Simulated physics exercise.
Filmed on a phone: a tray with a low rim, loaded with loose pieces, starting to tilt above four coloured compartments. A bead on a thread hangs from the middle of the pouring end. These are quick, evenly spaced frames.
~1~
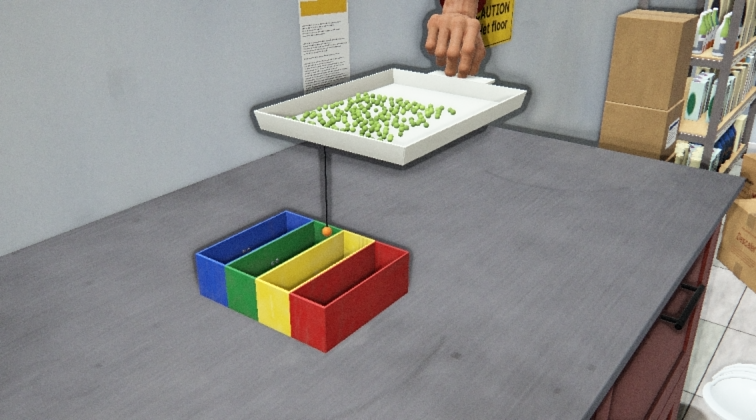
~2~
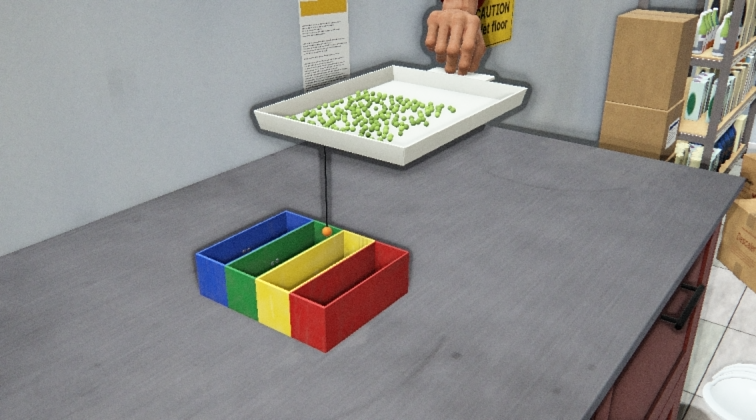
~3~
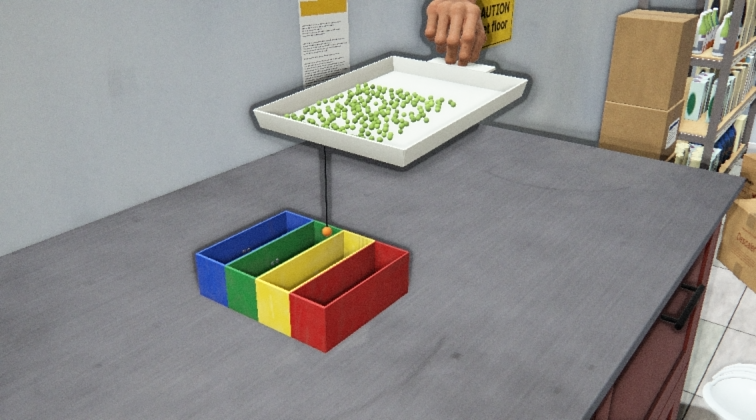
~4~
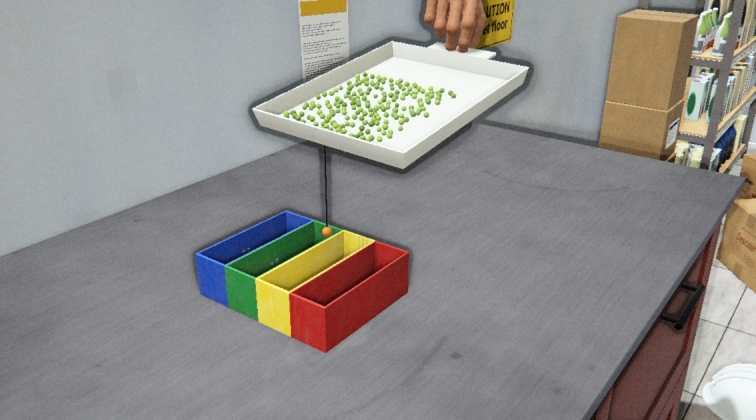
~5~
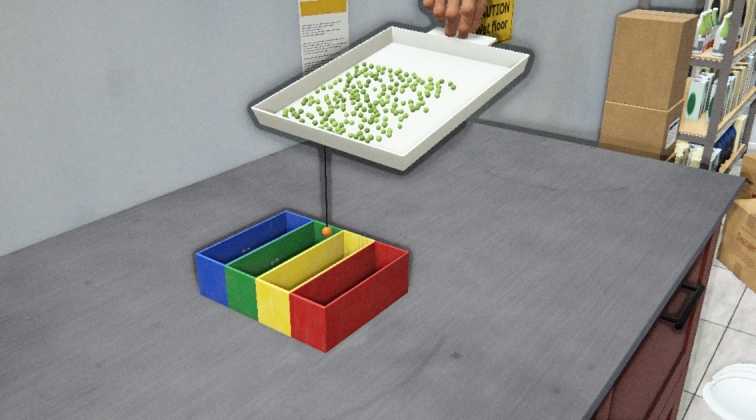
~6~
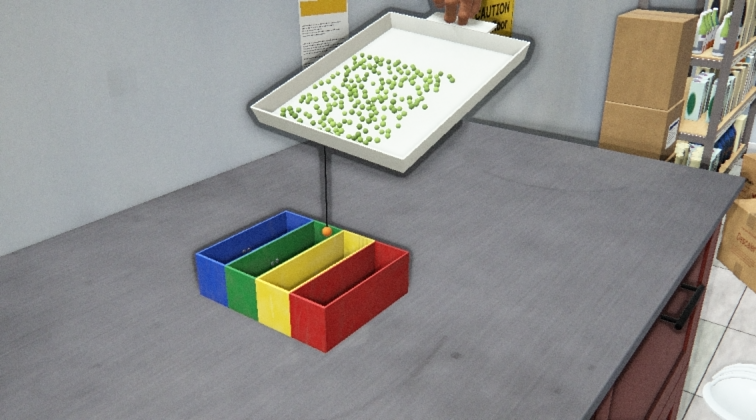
A shallow white tray of small green pieces, gripped by a hand at its far edge, starts out nearly level above blue, green, yellow and red compartments on a gray counter. The hand gradually raises the far edge, and the tray slants toward the near side while the compartments stay still.
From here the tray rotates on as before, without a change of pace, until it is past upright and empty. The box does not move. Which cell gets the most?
It favours the red compartment.
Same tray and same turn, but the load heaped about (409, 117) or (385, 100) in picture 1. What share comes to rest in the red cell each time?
The first gives 30 %, the second 40 %.
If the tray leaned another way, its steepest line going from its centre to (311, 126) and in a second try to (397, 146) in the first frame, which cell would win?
First the blue one, then that red cell.
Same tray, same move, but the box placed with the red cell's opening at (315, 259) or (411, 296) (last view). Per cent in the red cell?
In turn 20 and 10 in a hundred.
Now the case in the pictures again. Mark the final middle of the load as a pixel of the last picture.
Around (358, 318).
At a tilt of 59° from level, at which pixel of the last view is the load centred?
Near (348, 138).
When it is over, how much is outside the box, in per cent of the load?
Roughly 50 in a hundred.
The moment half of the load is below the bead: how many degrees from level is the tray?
Roughly 105°.
Soon after the last picture, tray tipped steeply; nearly all on the tray; a stray few falling or outside the box.
A little later, tray tipped right over; about two thirds on the tray; a small part in the red cell; a stray few in the yellow cell; about a third falling or outside the box.
Later still, tray tipped past a quarter turn; about a third in the red cell; about a quarter in the yellow cell; a stray few in the green cell; about half falling or outside the box.
At rest, tray tipped past a quarter turn; about a third in the red cell; about a quarter in the yellow cell; a stray few in the green cell; none in the blue cell; about half outside the box.
